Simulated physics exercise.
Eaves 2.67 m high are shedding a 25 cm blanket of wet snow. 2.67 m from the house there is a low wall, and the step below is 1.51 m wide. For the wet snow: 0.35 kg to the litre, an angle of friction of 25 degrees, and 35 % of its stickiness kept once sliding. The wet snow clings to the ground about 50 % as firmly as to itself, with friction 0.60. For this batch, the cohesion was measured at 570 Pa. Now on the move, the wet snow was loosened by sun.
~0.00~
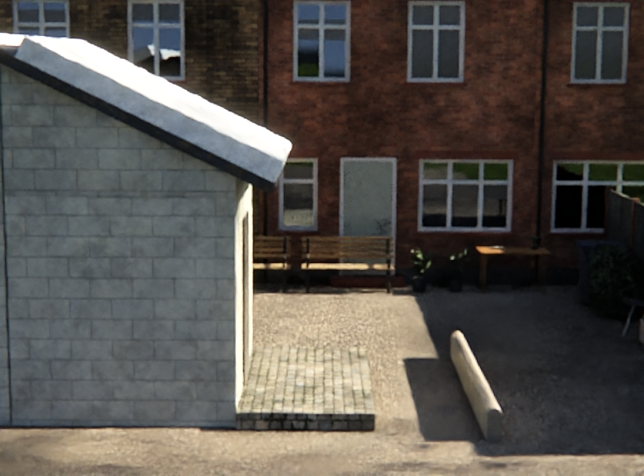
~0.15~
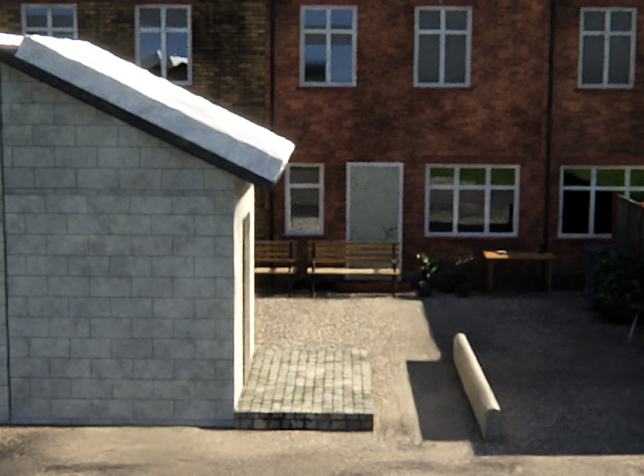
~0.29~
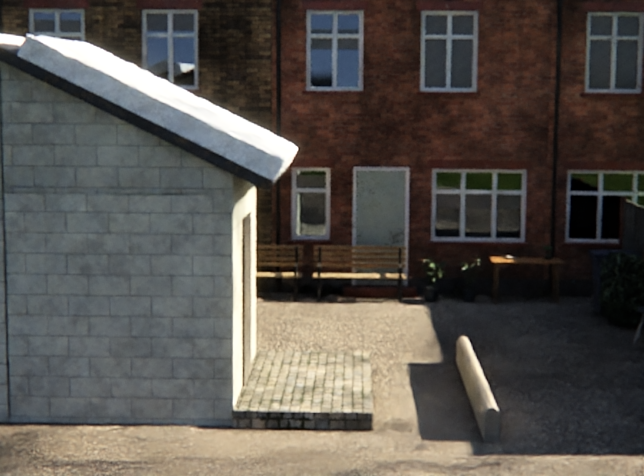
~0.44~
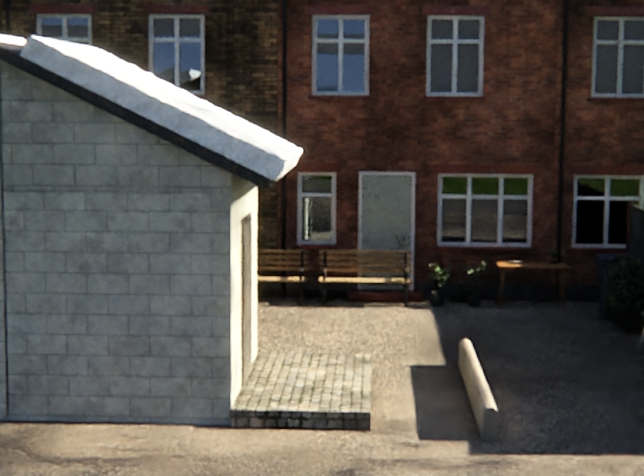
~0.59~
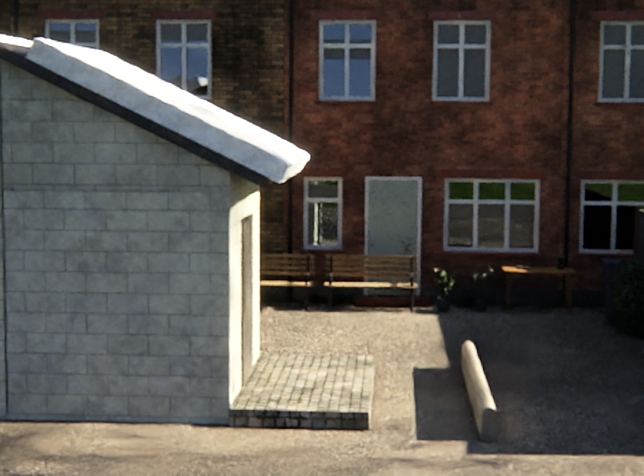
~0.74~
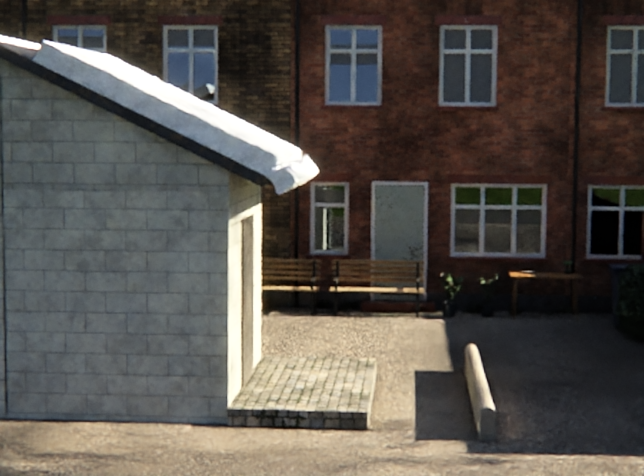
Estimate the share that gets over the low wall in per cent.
My estimate is 1 percent.
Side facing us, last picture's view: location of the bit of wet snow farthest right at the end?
It shows up near (553, 435) in the last picture.
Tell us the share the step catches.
Close to 25 per cent, give or take.
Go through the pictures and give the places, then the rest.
The first picture shows front end of the wet snow at (282, 162).
The second picture shows front end of the wet snow at (282, 161), its middle shifted 8 mm, 1 % of it past the eaves, in one piece.
The third picture shows front end of the wet snow at (282, 160), its middle shifted 3.2 cm, 2 % of it past the eaves, in one piece.
The fourth picture shows front end of the wet snow at (284, 161), its middle shifted 7.4 cm, 3 % of it past the eaves, in one piece.
The fifth picture shows front end of the wet snow at (288, 167), its middle shifted 14 cm, 6 % of it past the eaves, in one piece.
The sixth picture shows front end of the wet snow at (295, 179), its middle shifted 23 cm, 8 % of it past the eaves, cracking.
By 1.15 s, 92 % is still on the roof and 0 % is past the low wall.
By 1.63 s, 74 % is still on the roof and 0 % is past the low wall.
By 2.12 s, 48 % is still on the roof and 0 % is past the low wall.
By 2.60 s, 13 % is still on the roof and 0 % is past the low wall.
By 3.90 s, at the end, none is still on the roof and 1 % is past the low wall.
